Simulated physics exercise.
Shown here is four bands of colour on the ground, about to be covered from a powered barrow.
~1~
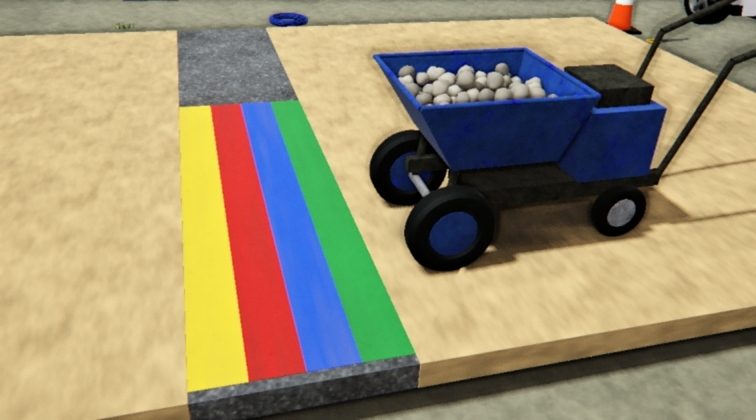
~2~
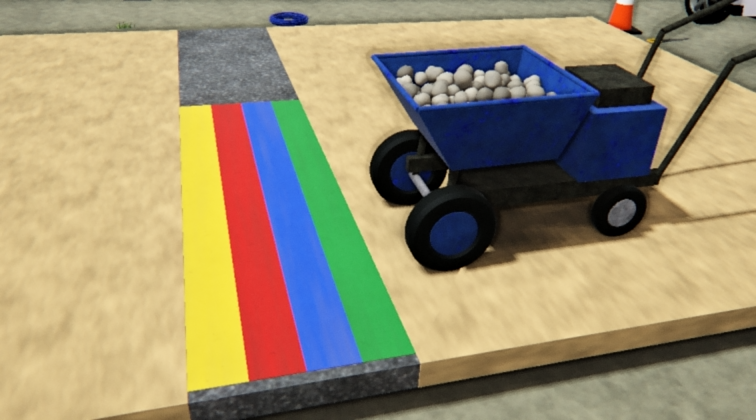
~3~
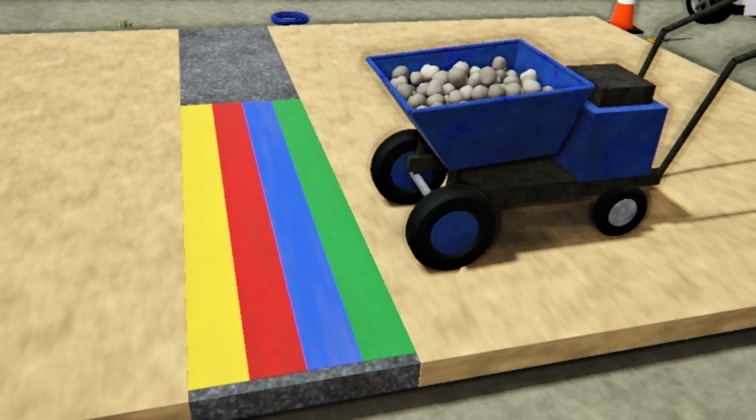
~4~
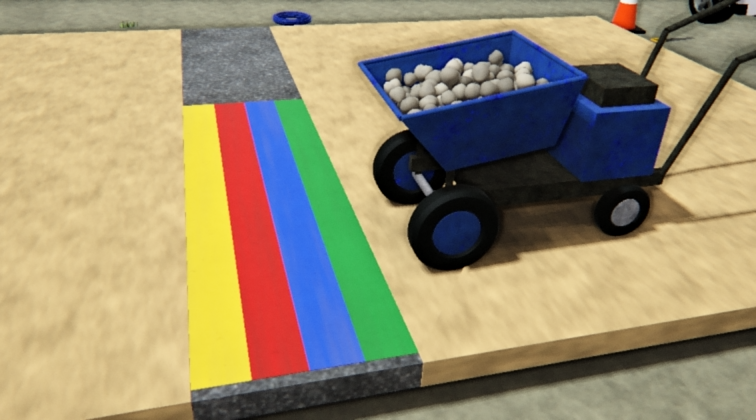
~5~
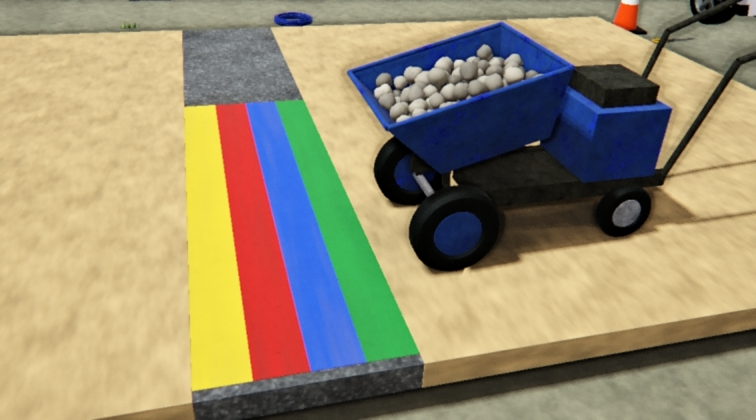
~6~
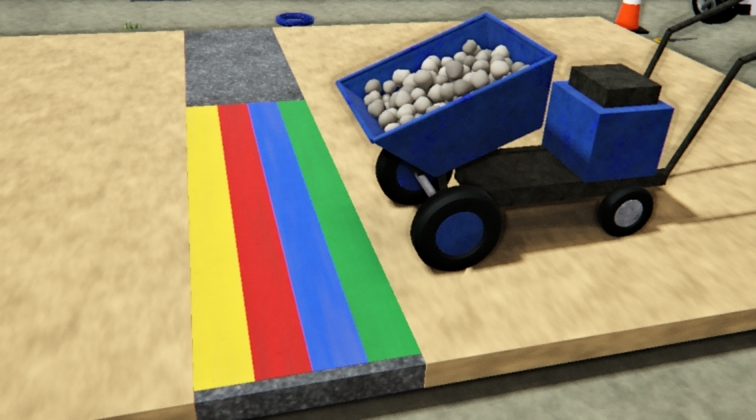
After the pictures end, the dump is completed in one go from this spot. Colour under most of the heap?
Red.
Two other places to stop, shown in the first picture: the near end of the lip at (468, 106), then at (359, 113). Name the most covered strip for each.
Place one - the blue one; place two - the strip in yellow.
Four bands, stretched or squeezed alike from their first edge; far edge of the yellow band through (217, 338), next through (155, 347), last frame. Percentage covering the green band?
About 0 % and 0 %.
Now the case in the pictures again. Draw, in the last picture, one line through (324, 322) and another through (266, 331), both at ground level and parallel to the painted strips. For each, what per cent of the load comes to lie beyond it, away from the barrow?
Near 70 % and near 40 %, in that order.
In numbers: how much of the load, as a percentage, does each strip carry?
Estimated shares: Green strip 0 %, blue strip 10 %, red strip 30 %, yellow strip 15 %.
Shortly afterwards, skip tipped steeply; the whole lot in the skip.
Next, skip tipped right over; the bulk in the skip; a little over the blue strip; near a quarter over the red strip; only a few over the yellow strip; only a few falling.
Some moments later, skip tipped right over; near a third in the skip; a little over the blue strip; near a quarter over the red strip; near a quarter over the yellow strip; a little off the paint.
In the end, skip tipped right over; near a quarter in the skip; only a few over the green strip; a little over the blue strip; near a third over the red strip; near a quarter over the yellow strip; a little off the paint.
